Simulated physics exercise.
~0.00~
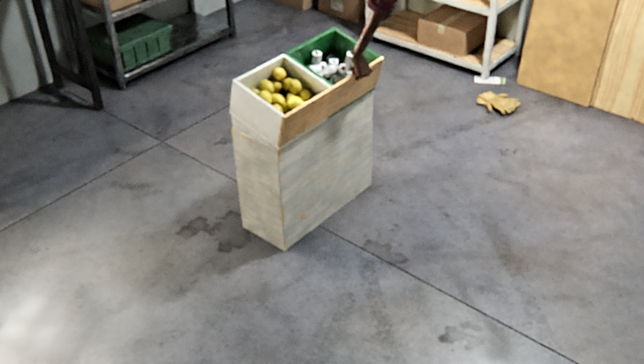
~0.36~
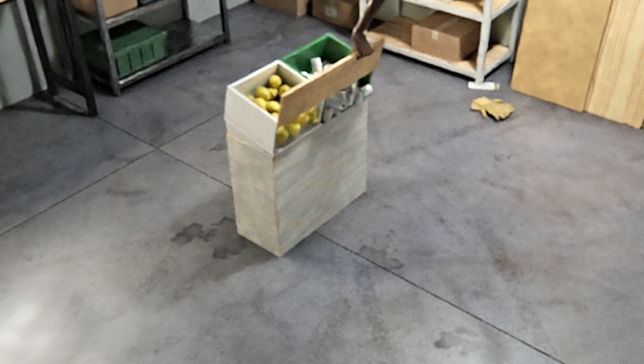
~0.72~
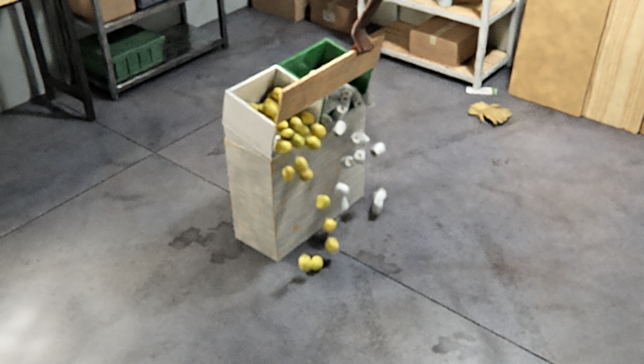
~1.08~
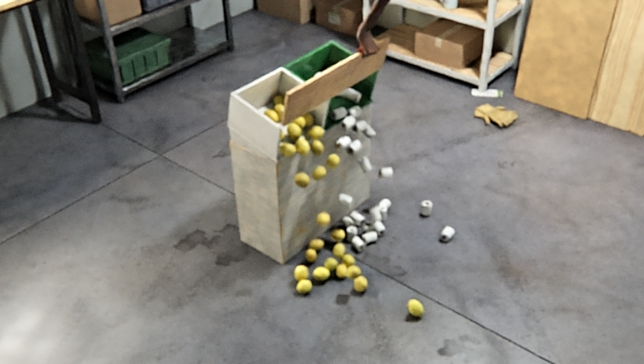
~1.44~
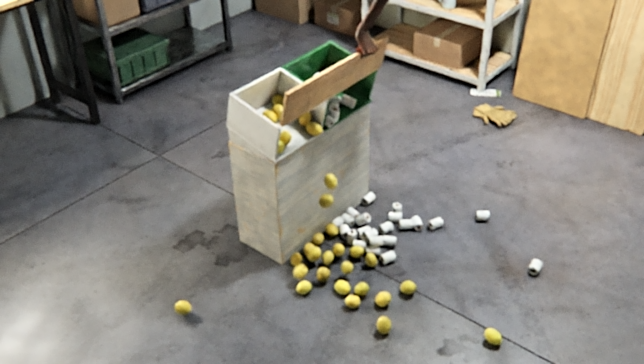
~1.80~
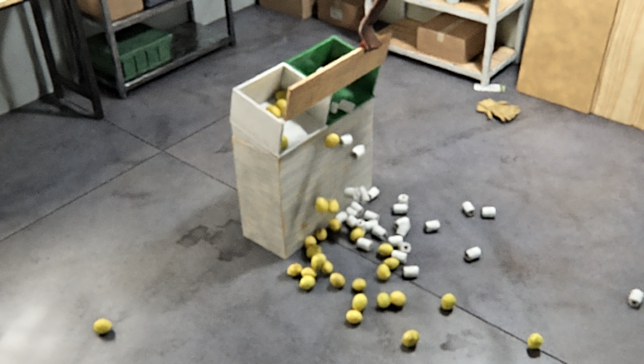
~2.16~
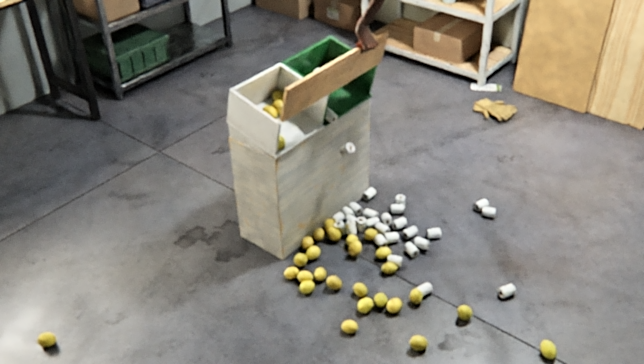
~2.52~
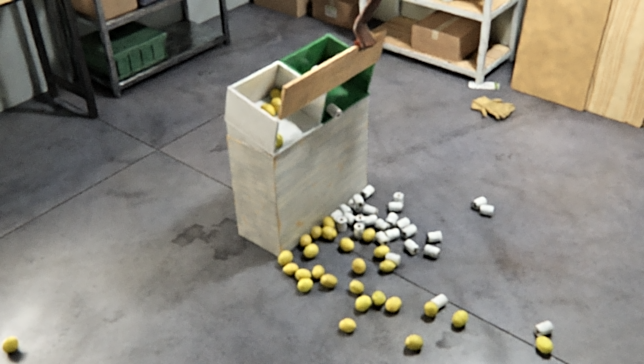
The clip opens on a pale wooden stand on a grey concrete floor, holding a white hopper of lemons beside a green hopper of small white rolls, with shelves and boxes behind. A hand at the top grips the wooden gate across their front and raises it. Lemons and rolls begin slipping out beneath it, then pour down together in front of the stand. They pile up at its base, while several roll or bounce away across the floor. The flow thins to a few stragglers, and one lemon rolls toward the far left. At the end most pieces lie scattered on the concrete, a few lemons remain in the white hopper, and the hand still holds the gate.
